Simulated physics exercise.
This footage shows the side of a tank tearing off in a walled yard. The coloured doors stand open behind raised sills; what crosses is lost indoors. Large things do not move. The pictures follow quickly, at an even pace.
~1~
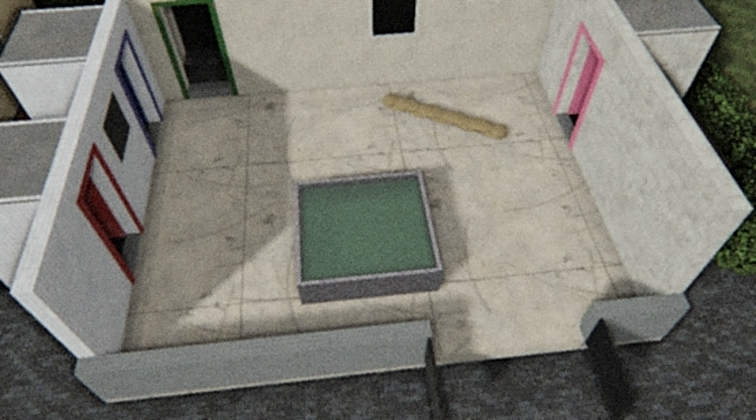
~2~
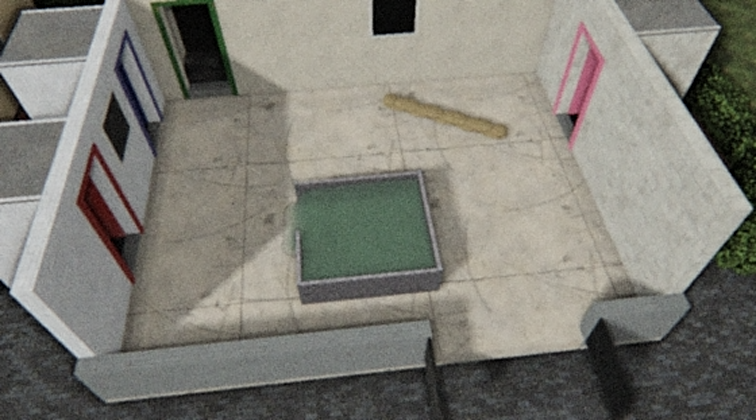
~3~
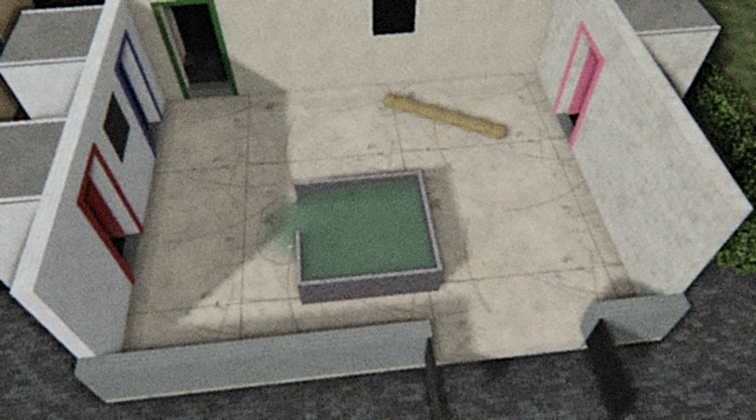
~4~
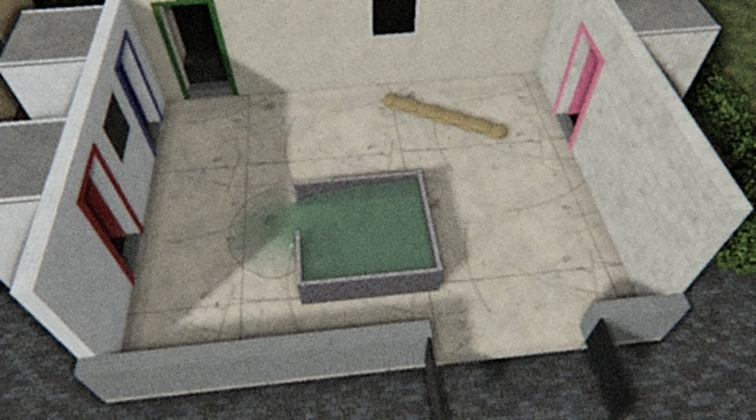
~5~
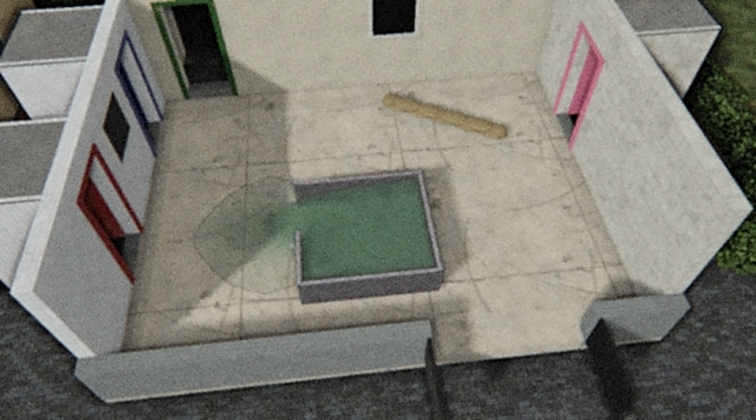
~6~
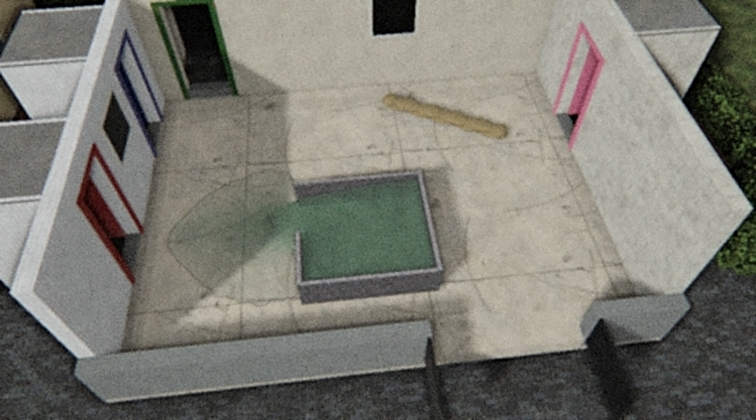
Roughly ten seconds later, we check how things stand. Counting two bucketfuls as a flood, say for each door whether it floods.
As I see it, I expect the pink door to stay within two buckets; I expect the blue door to go over the limit; I expect the green door to stay within two buckets; I expect the red door to go over the limit.
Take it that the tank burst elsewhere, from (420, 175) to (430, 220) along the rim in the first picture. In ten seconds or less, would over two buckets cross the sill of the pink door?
The pink door exceeds the limit.
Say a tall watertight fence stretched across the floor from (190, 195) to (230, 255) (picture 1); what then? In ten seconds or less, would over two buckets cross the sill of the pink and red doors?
The pink door stays within, the red door stays within.
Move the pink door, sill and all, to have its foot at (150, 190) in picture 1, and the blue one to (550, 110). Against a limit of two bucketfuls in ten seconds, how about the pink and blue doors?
Note - pink ends up above it; blue ends up short of it.
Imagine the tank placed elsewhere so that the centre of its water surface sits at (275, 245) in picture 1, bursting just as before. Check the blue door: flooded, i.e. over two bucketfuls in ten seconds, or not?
As far as I can tell, blue stays within limits.
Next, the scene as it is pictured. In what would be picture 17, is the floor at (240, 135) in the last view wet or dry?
Call it swamped.
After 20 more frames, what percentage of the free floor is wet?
I'd say close to 30 per cent.
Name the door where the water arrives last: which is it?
Result: The door marked pink.
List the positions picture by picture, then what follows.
The first picture shows the water tank at (364, 227) is whole and still.
In the second picture, the front is at (295, 253), out from the gap at (301, 223).
In the third picture, the front is at (263, 250), out from the gap at (302, 223).
In the fourth picture, water pours out at (302, 224) and has run to (235, 250).
In the fifth picture, the front is at (200, 242), out from the gap at (302, 223).
In the sixth picture, the front is at (173, 236), out from the gap at (302, 223).
A moment on, water covers 20 % of the floor; the pink door not reached, the blue door not reached, the green door not reached, the red door under two buckets in.
Next, water covers 25 % of the floor; the pink door not reached, the blue door wet at the sill, nothing in, the green door not reached, the red door over two buckets in.
Then, water covers 30 % of the floor; the pink door not reached, the blue door under two buckets in, the green door wet at the sill, nothing in, the red door far over two buckets in.
Later, water covers 50 % of the floor; the pink door not reached, the blue door over two buckets in, the green door wet at the sill, nothing in, the red door far over two buckets in.
In the end, water covers 80 % of the floor; the pink door wet at the sill, nothing in, the blue door over two buckets in, the green door wet at the sill, nothing in, the red door far over two buckets in.
